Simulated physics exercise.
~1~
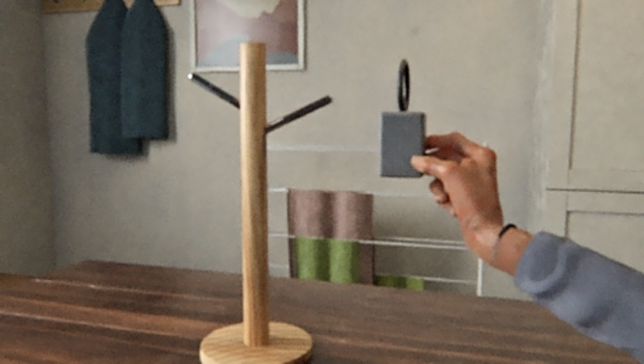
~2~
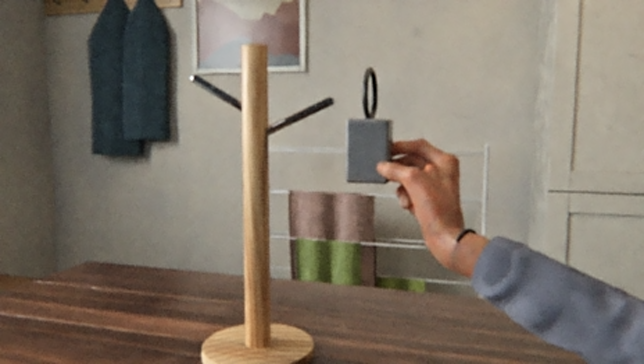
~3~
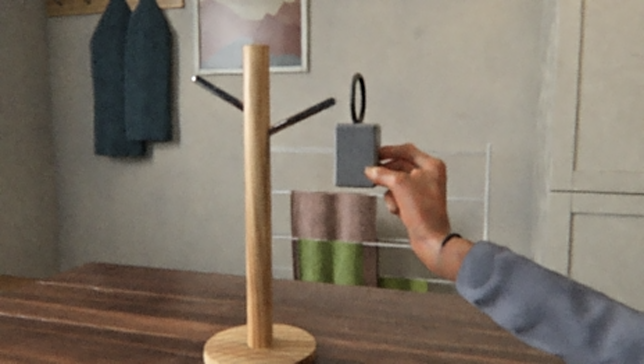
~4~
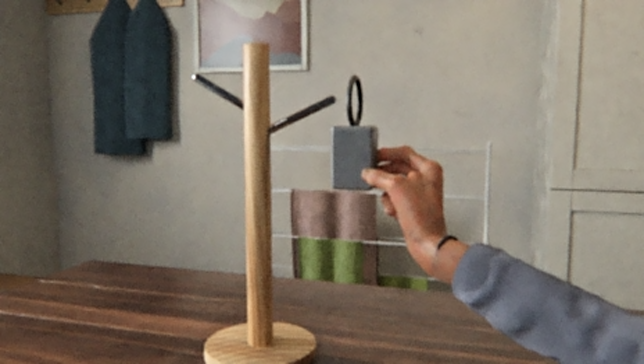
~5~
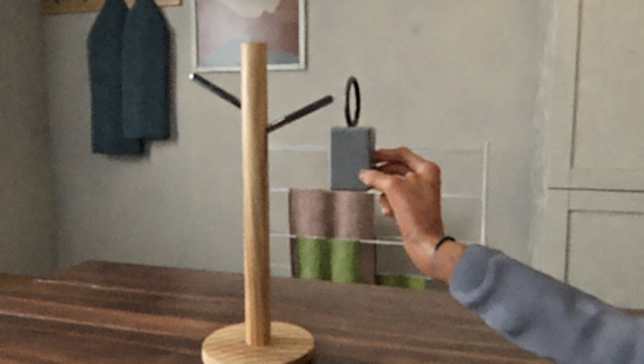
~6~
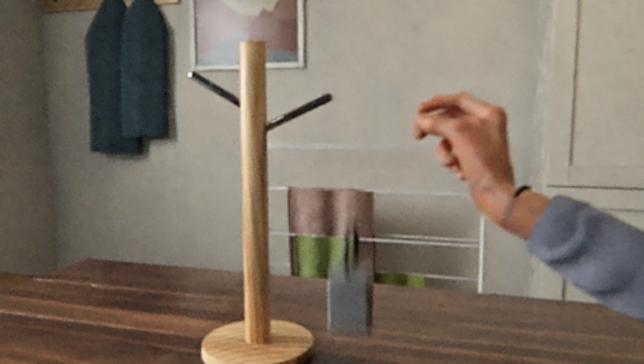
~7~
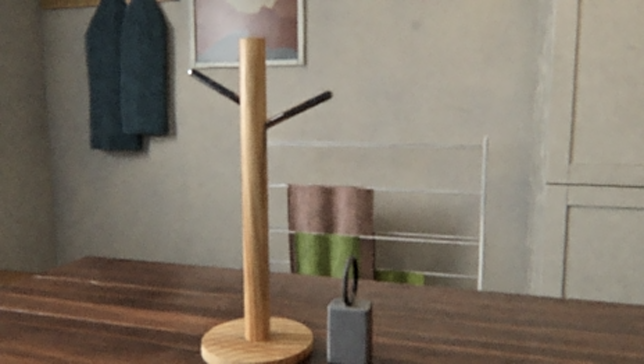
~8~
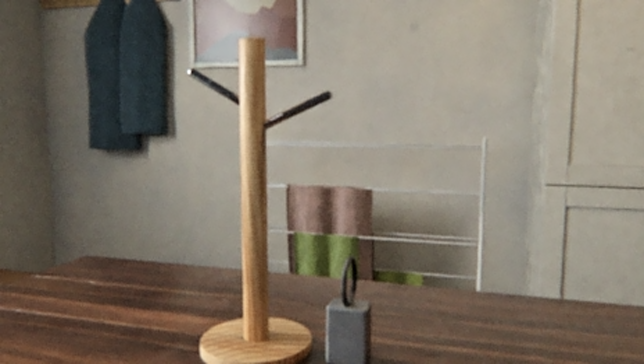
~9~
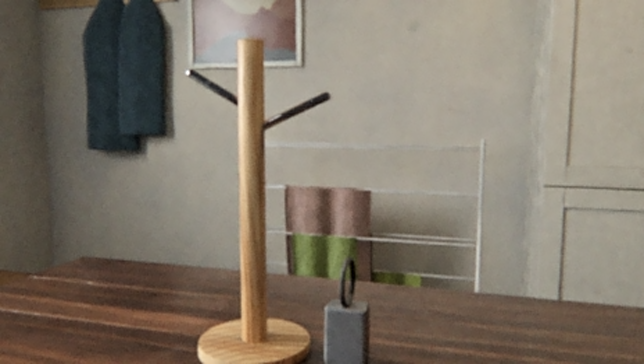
A grey pouch moves left toward a wooden peg stand, is released, and drops to the table.
